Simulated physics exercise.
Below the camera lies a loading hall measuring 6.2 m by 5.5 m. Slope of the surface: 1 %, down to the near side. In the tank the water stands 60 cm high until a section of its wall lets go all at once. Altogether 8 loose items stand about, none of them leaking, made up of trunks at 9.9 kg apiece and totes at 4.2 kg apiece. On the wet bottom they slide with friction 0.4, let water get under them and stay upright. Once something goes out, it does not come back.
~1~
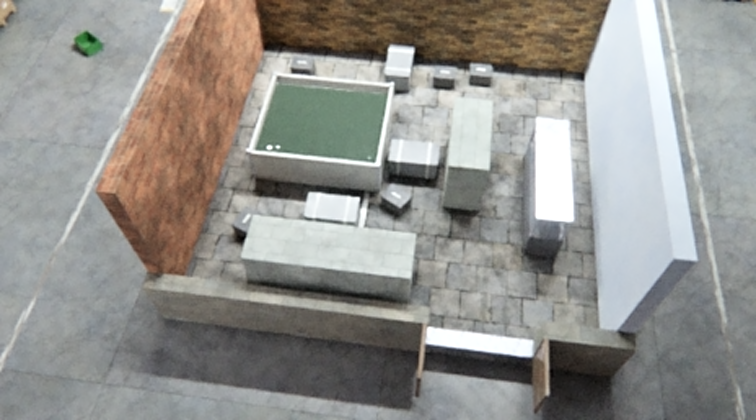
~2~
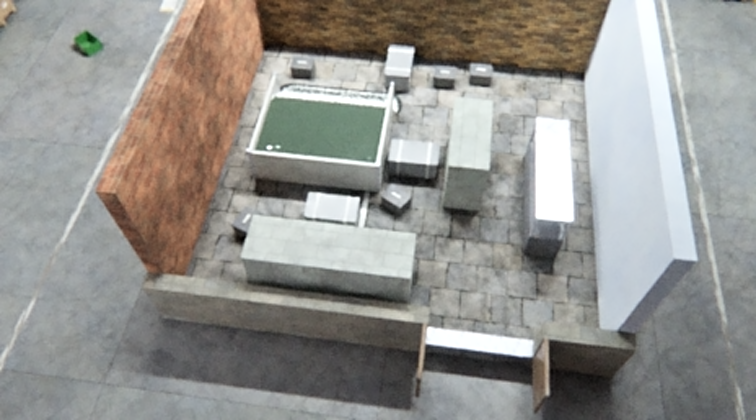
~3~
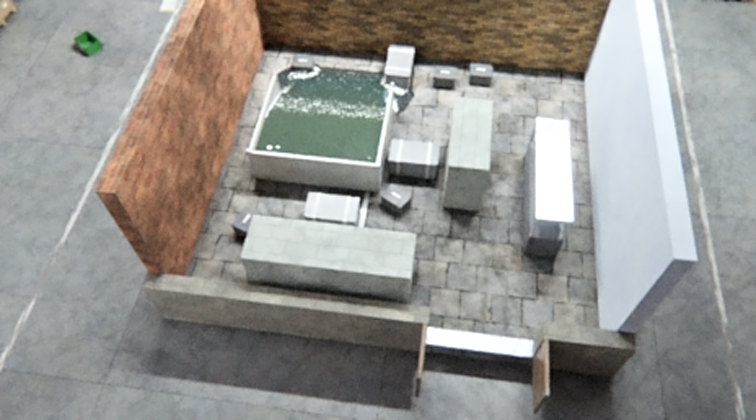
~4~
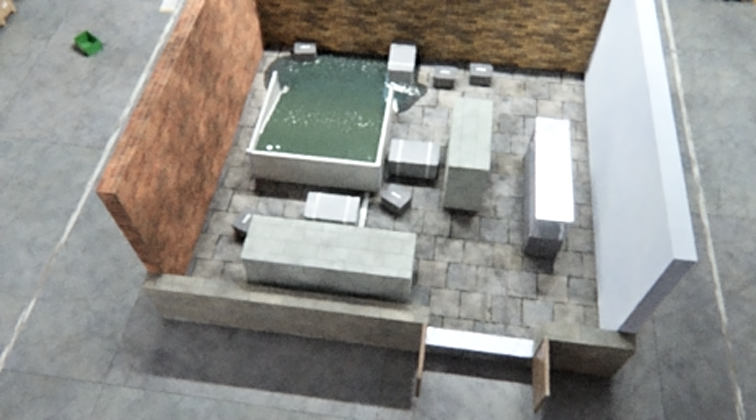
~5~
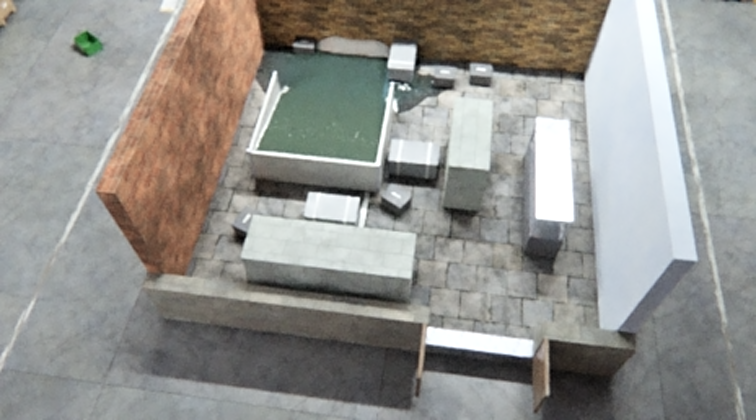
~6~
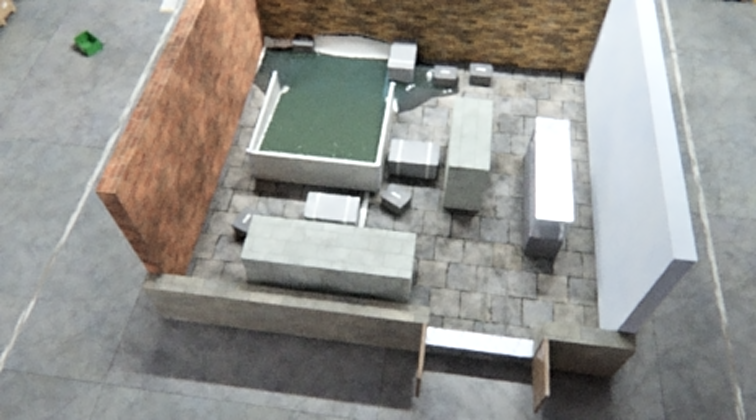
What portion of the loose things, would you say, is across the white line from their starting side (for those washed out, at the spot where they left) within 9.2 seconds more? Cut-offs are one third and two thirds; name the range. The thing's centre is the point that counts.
Range: Below one third.
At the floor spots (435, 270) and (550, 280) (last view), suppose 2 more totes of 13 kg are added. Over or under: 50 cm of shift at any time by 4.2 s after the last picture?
In turn: Less, short of it.
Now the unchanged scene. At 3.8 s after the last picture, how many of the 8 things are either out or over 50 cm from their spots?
4 in all.
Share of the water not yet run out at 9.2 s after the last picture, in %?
Close to 92 in a hundred parts remain.
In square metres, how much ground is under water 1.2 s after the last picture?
Roughly 12.0 m2.
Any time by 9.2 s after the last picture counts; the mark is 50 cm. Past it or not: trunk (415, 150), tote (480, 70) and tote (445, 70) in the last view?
Below the mark, above the mark, above the mark.
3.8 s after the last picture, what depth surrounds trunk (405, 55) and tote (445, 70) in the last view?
Depths: Near 15 cm, then near 5 cm.
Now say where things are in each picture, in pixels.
The first picture shows a tote at (302, 63) rests on the ground; a trunk at (400, 60), on the bottom; water covers 3.4 m2; 0 of 8 have shifted.
The second picture shows a tote at (302, 63) rests on the ground; a trunk at (400, 60), on the bottom; water covers 4.4 m2; 0 of 8 have shifted.
The third picture shows a tote at (303, 61) rests on the ground, 5 cm from its start; a trunk at (400, 60) rests on the ground; water covers 5.5 m2; 1 of 8 have shifted.
The fourth picture shows a tote at (305, 47) rests on the ground, 40 cm from its start; a trunk at (402, 55) rests on the ground, 13 cm from its start; 7.0 m2 under water; 2 of 8 have shifted.
The fifth picture shows a tote at (305, 42), on the bottom, 55 cm from its start; a trunk at (403, 53), on the bottom, 15 cm from its start; water covers 7.8 m2; 2 of 8 have shifted.
The sixth picture shows a tote at (304, 39), afloat, 56 cm from its start; a trunk at (403, 53) floats, 16 cm from its start; 8.1 m2 under water; 2 of 8 have shifted.
Then, 1.2 s after the last picture 0 of 8 are over the mark; 2 afloat.
Then, 3.8 s after the last picture 0 of 8 are over the mark; 5 afloat.
Then, 6.2 s after the last picture 0 of 8 are over the mark; 4 afloat.
Then, 9.2 s after the last picture 0 of 8 are over the mark; 7 afloat.
